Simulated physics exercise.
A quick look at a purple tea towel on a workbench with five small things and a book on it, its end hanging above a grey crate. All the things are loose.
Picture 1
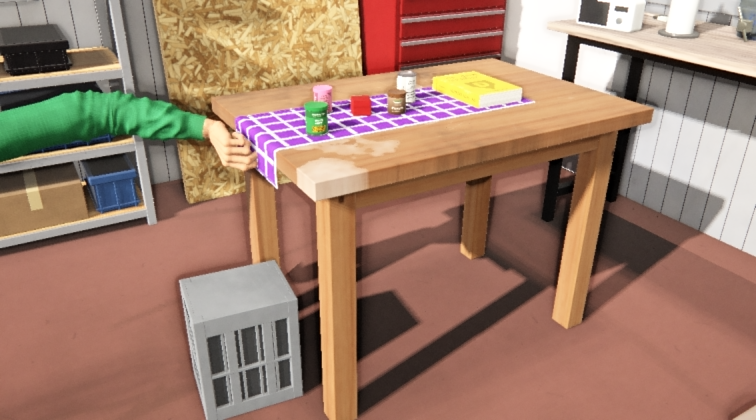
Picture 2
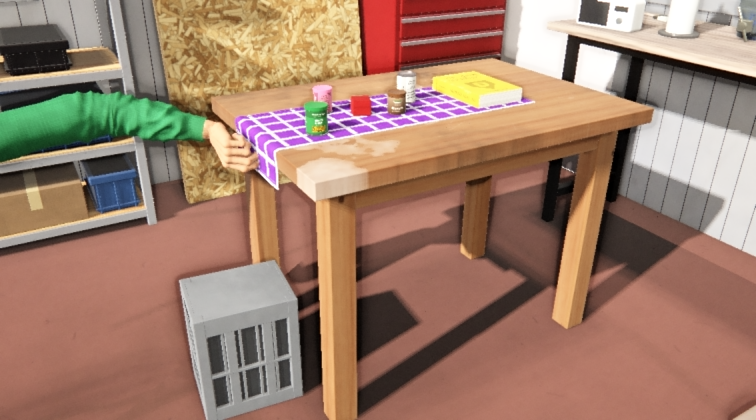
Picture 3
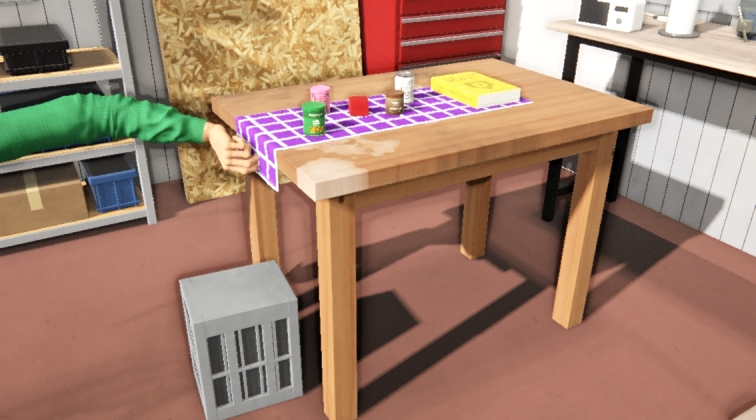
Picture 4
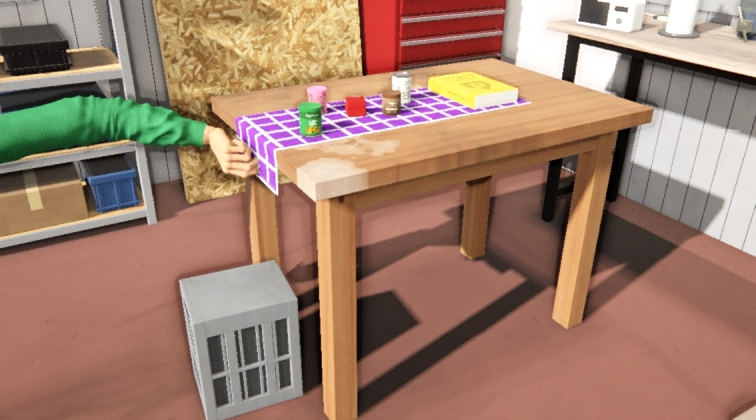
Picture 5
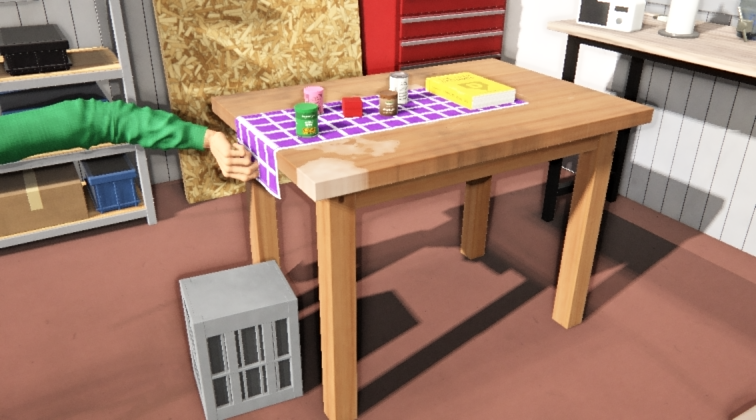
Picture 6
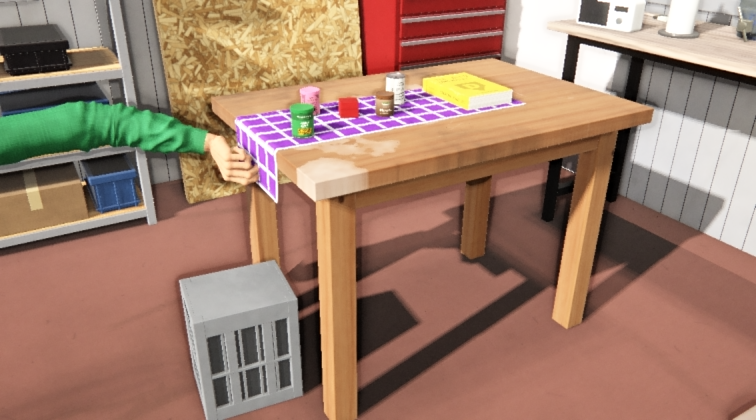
A green-sleeved arm reaches in from the left of a workshop, seen from slightly above, to a wooden table with a grey crate below its near left corner. The hand grips the end of a purple, white-lined cloth holding a green can, a pink can, a red cube, a brown pot, a white can and a yellow book. It draws the cloth slowly down over the left edge, and everything on it shifts slightly left, upright, while the camera stays still.
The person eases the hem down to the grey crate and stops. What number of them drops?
It carries off three.
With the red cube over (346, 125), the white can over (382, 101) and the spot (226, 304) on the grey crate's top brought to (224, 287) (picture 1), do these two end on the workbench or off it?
The red cube drops off; the white can remains up.
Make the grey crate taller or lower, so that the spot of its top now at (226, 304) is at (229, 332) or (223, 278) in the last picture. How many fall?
Then 4 and 2.
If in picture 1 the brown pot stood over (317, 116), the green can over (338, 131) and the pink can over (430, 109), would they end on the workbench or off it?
The brown pot comes down; the green can falls; the pink can stays on.
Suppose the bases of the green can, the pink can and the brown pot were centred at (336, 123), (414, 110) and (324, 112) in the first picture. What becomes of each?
The green can tumbles off, the pink can keeps its place on top, the brown pot comes down.
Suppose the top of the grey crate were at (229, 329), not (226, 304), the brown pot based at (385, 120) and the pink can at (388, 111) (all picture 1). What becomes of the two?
The brown pot goes over; the pink can falls.
Early on, hem near (260, 227); green can gone.
Midway, hem near (262, 271); green can and pink can gone.
Finally, hem on the crate; green can, pink can and red cube gone. The answer is three.
